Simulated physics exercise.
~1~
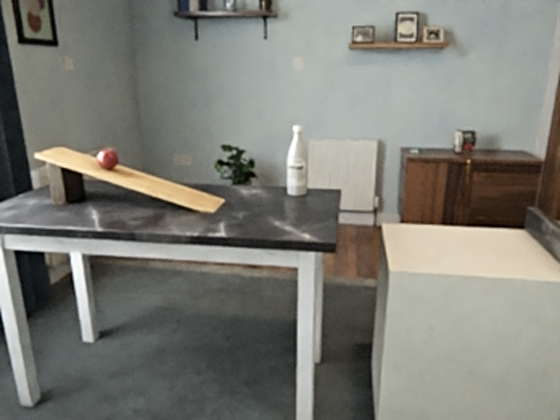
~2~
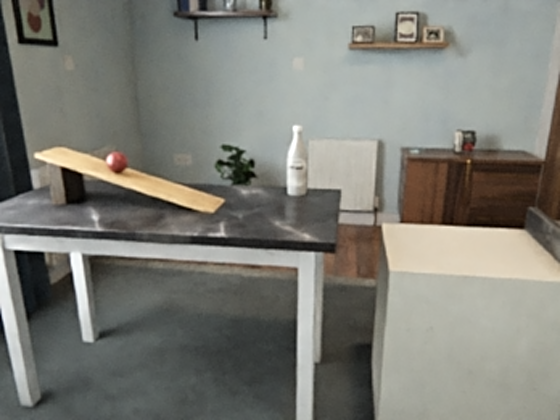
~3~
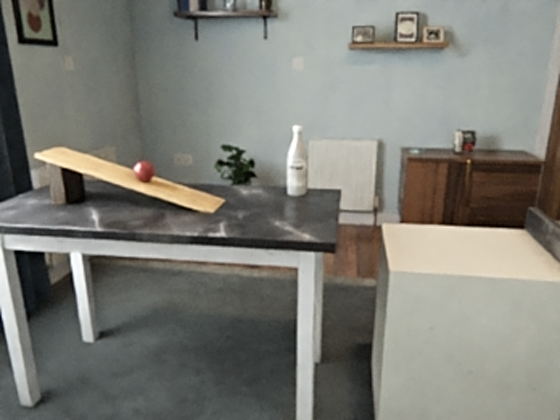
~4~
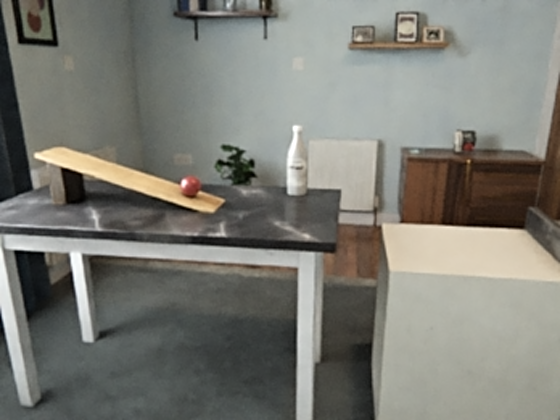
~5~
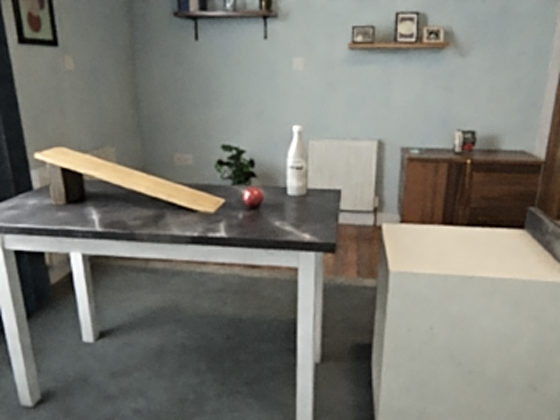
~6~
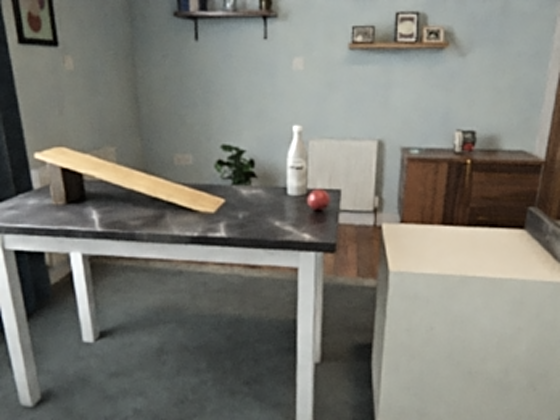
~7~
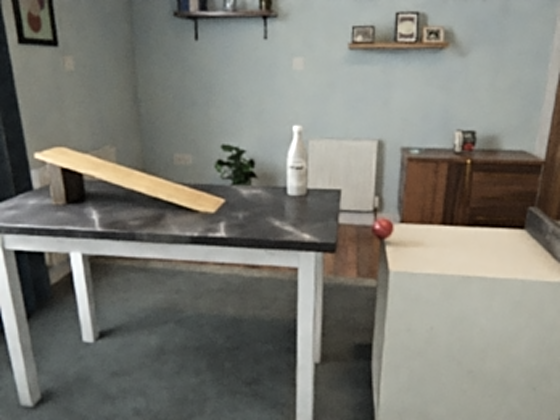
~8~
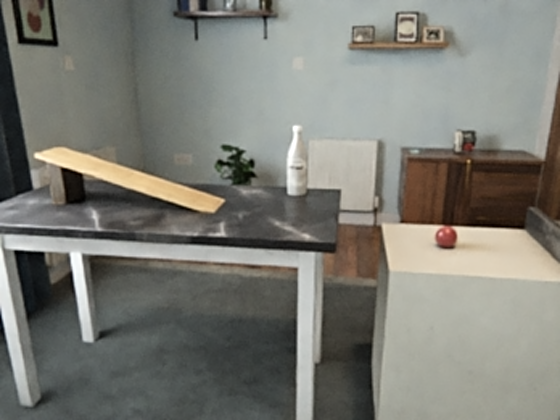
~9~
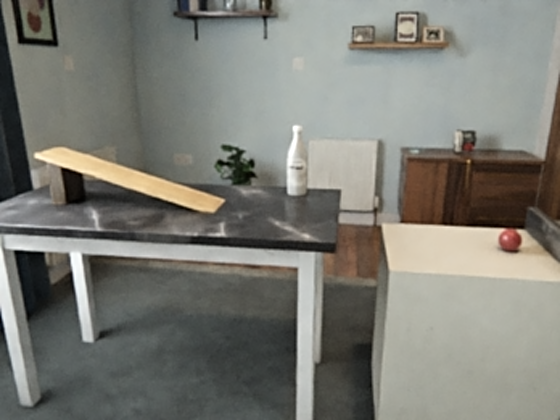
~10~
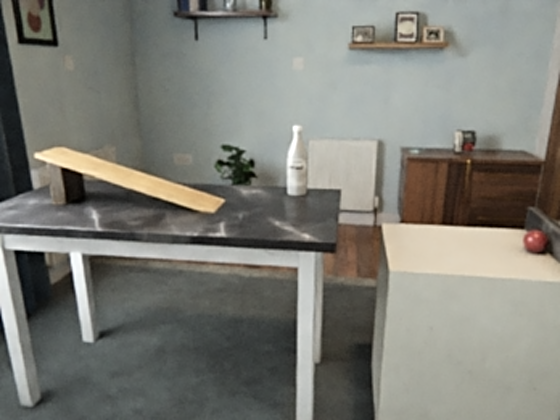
We see a red apple roll down a wooden ramp on a dark tabletop, pass a standing white bottle, and cross the gap to a lower, pale-topped block, where it rolls right and ends beside the raised piece at the far end.
